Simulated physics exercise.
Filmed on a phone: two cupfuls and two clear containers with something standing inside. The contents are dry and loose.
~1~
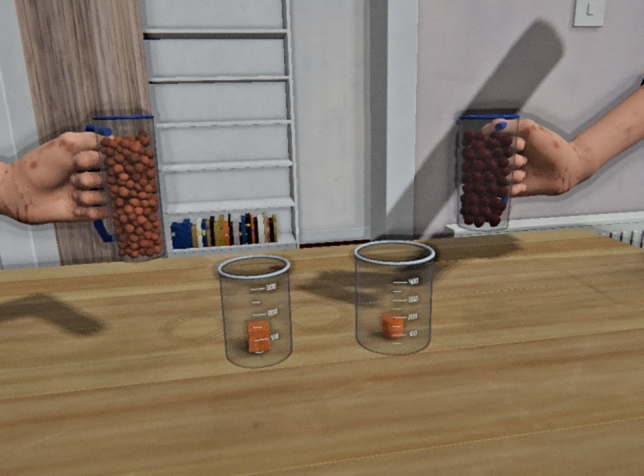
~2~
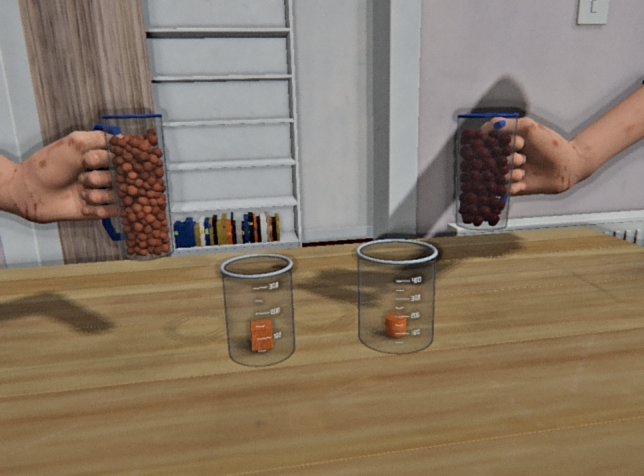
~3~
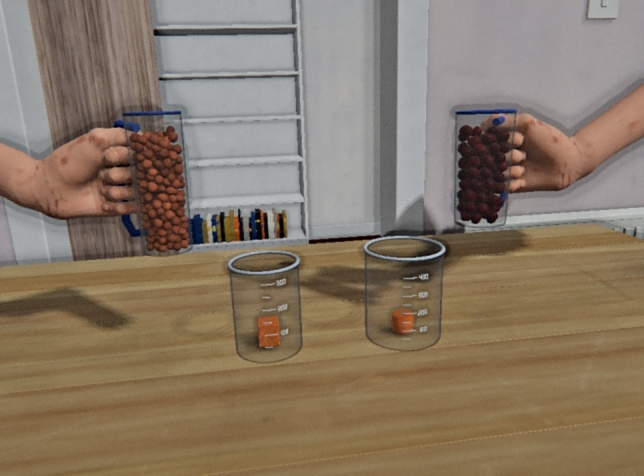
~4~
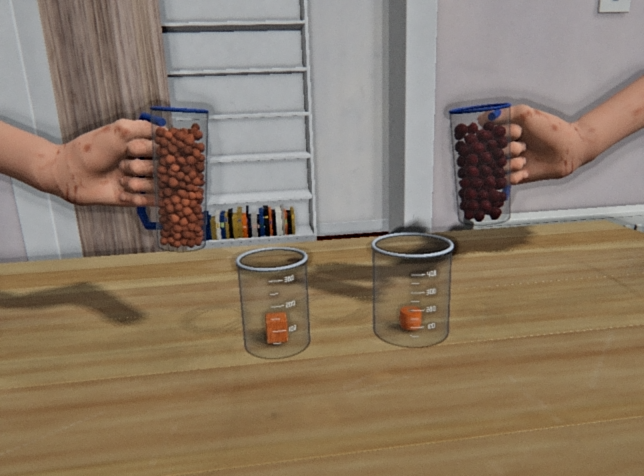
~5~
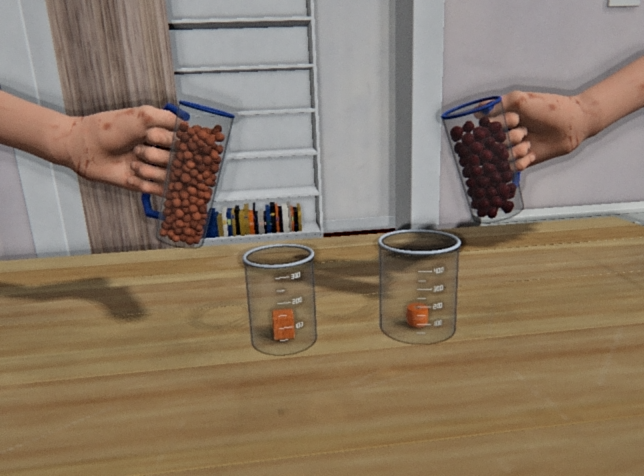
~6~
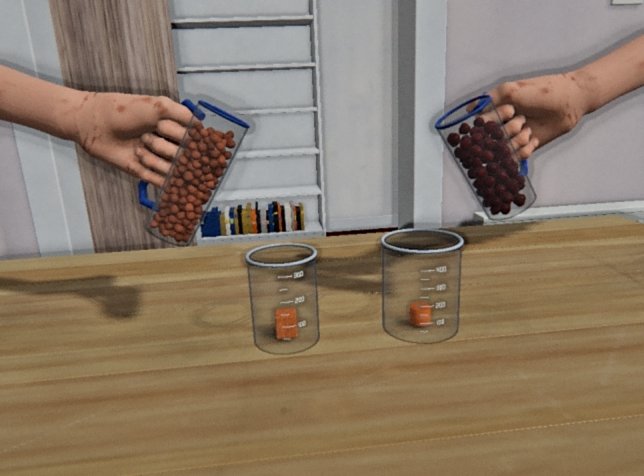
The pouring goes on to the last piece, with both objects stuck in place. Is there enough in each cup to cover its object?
The left one disappears under the fill; the right one disappears under the fill.
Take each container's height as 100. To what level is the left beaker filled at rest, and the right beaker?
Near 60 on the left, 50 on the right.
Then, 0.30 s later than the last frame, left beaker empty, all of its cupful still in the cup; right beaker empty, all of its cupful still in the cup.
Then, 0.69 s later than the last frame, left beaker empty, all of its cupful still in the cup; right beaker empty, all of its cupful still in the cup.
Then, 1.11 s later than the last frame, left beaker nearly empty, the larger part of its cupful still in the cup; right beaker nearly empty, roughly two thirds of its cupful still in the cup.
When it is over, left beaker two thirds full (surface near (283, 288)), a scatter of pieces on the table; right beaker half full (surface near (421, 283)), nothing beside it; the left thing is covered; the right thing is covered.
